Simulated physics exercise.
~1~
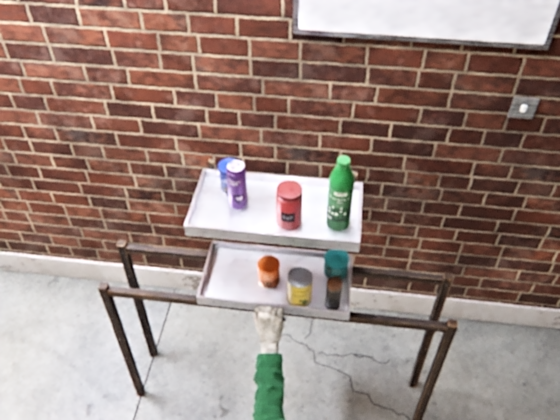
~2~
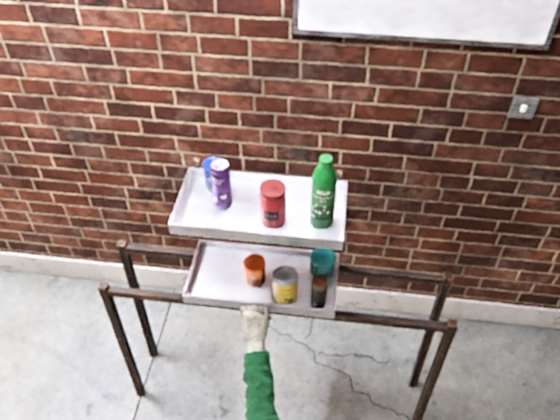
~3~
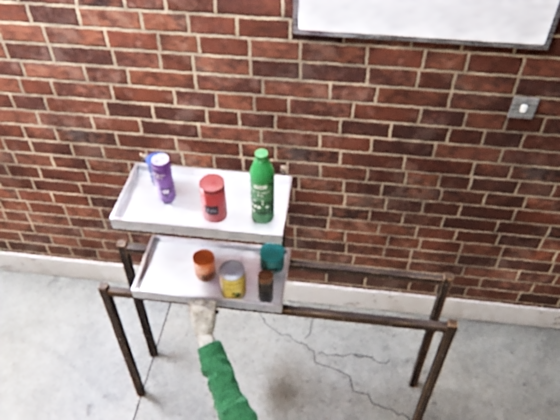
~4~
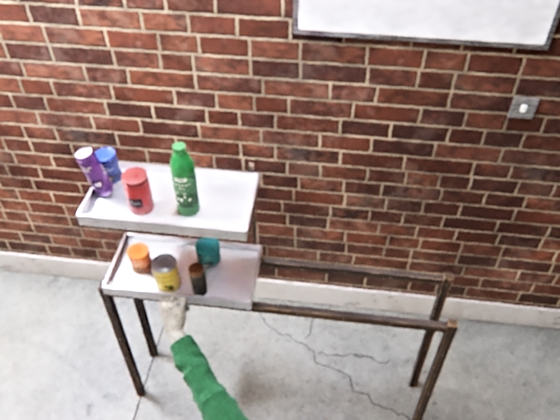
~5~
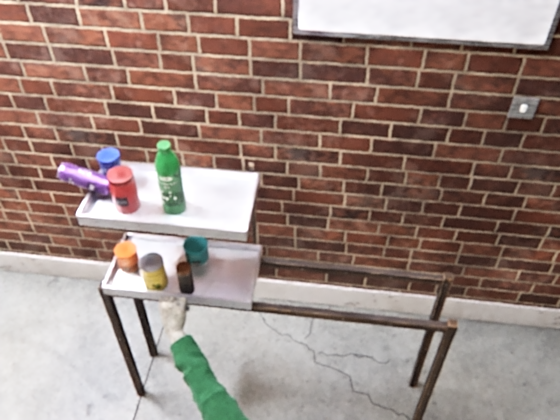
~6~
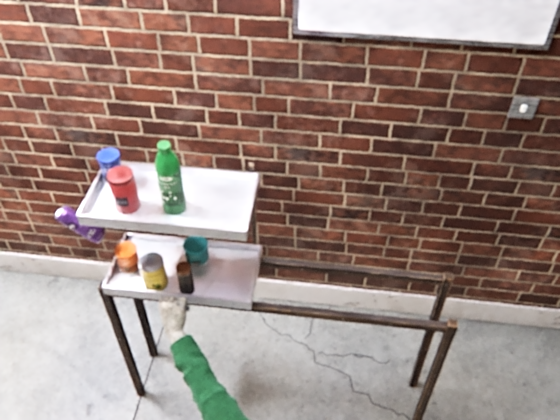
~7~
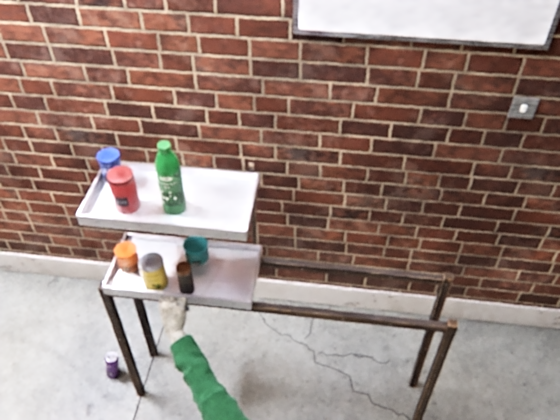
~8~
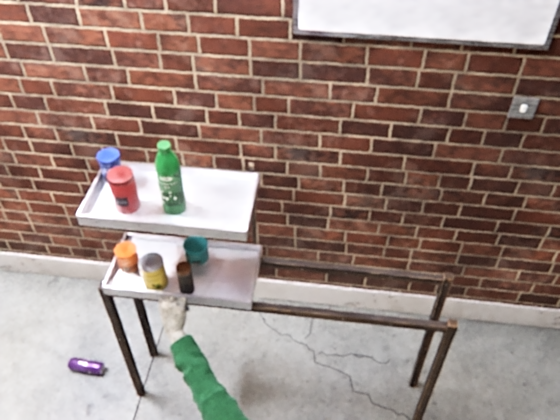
The clip shows a gloved hand sliding a two-level tray of cans, jars and bottles left along a rail frame until it stops; the purple can tips over the upper tray's left edge and drops, ending on its side on the floor, while the other items stay aboard.
